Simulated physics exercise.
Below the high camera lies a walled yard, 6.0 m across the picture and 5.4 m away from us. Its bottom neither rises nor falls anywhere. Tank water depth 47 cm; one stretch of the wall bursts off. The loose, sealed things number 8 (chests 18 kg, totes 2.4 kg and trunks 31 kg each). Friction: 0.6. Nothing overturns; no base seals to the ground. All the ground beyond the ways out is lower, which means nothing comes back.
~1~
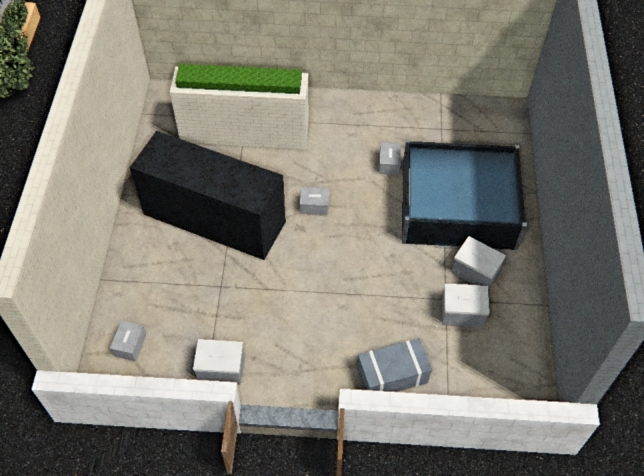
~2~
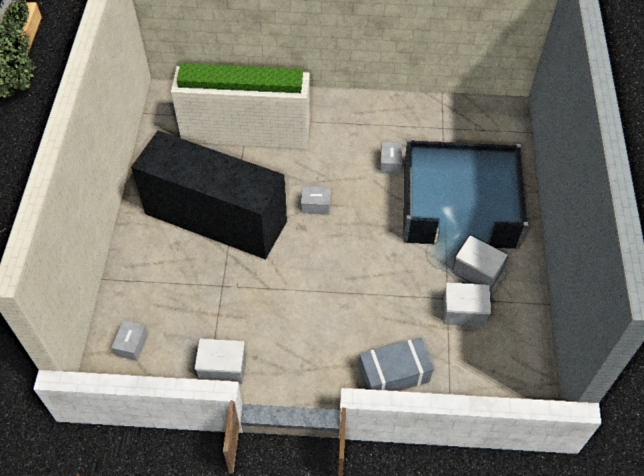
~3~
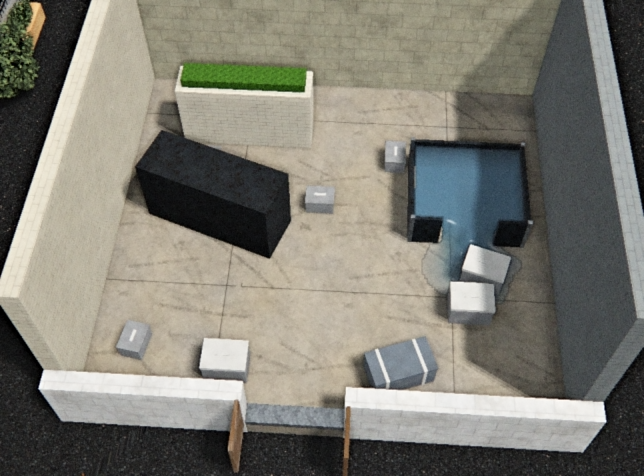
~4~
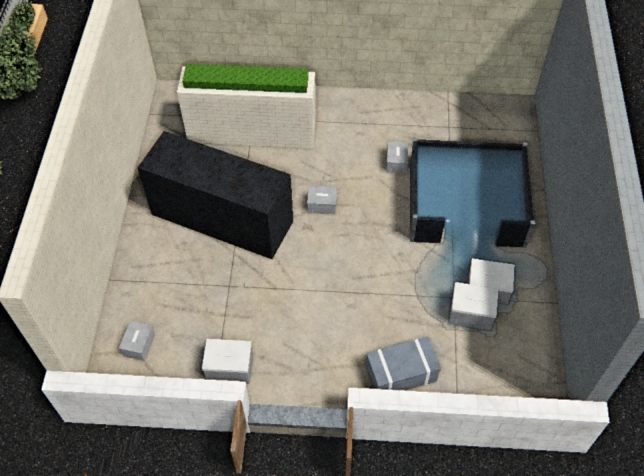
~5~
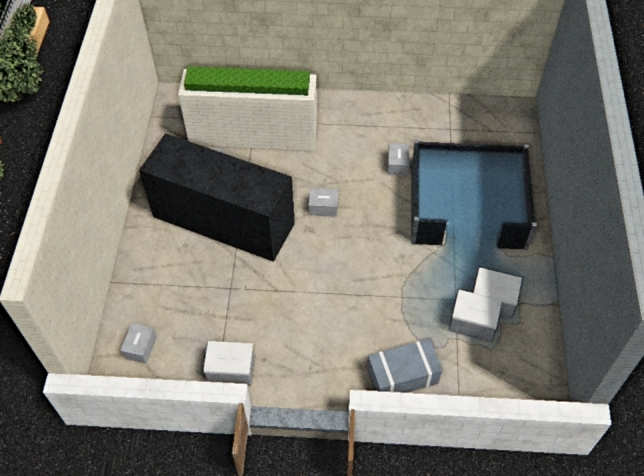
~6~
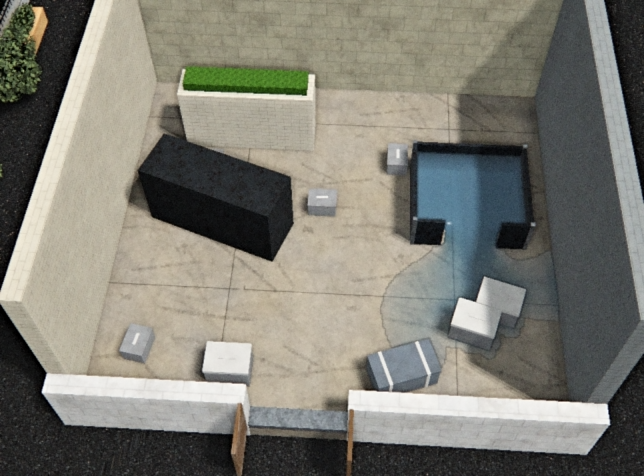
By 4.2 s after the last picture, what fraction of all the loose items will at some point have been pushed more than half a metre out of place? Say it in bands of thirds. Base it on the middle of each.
Answer: The medium band.
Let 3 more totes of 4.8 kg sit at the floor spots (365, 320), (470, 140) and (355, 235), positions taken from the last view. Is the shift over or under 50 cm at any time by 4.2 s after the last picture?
One after another they come out above it, inside the limit, inside the limit.
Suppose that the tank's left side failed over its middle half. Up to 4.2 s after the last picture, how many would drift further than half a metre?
So the tally would be 2.
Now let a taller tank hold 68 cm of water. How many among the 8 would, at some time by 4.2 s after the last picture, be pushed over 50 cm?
So the tally would be 3.
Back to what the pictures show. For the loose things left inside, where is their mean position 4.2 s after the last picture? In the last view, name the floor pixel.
Around (307, 287).
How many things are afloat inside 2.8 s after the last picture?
At that point I count 2.
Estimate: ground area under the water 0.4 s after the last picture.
Around 6.0 m2 of it.
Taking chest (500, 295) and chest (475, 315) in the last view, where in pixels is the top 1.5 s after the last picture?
Roughly (537, 381), then roughly (486, 383).
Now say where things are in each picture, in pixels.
In the first picture, a chest at (480, 256) rests on the ground; a chest at (467, 298) rests on the ground; water covers 1.9 m2; 0 of 8 have shifted.
In the second picture, a chest at (482, 256), on the bottom; a chest at (468, 297) rests on the ground; 2.2 m2 under water; 0 of 8 have shifted.
In the third picture, a chest at (487, 263), on the bottom, 13 cm from its start; a chest at (473, 296) rests on the ground; 2.5 m2 under water; 1 of 8 have shifted.
In the fourth picture, a chest at (492, 275) rests on the ground, 31 cm from its start; a chest at (476, 299) rests on the ground, 4 cm from its start; water covers 3.1 m2; 1 of 8 have shifted.
In the fifth picture, a chest at (498, 285), on the bottom, 45 cm from its start; a chest at (478, 308), on the bottom, 14 cm from its start; 3.8 m2 under water; 2 of 8 have shifted.
In the sixth picture, a chest at (501, 296), on the bottom, 61 cm from its start; a chest at (477, 317) rests on the ground, 27 cm from its start; water covers 4.5 m2; 2 of 8 have shifted.
Then, 0.4 s after the last picture 2 of 8 are over 50 cm from their spots; 0 afloat.
Then, 1.5 s after the last picture 2 of 8 are over 50 cm from their spots; 2 afloat.
Then, 2.8 s after the last picture 3 of 8 are over 50 cm from their spots; 2 afloat.
Then, 4.2 s after the last picture 3 of 8 are over 50 cm from their spots, and 3 have been at some point; 1 afloat.
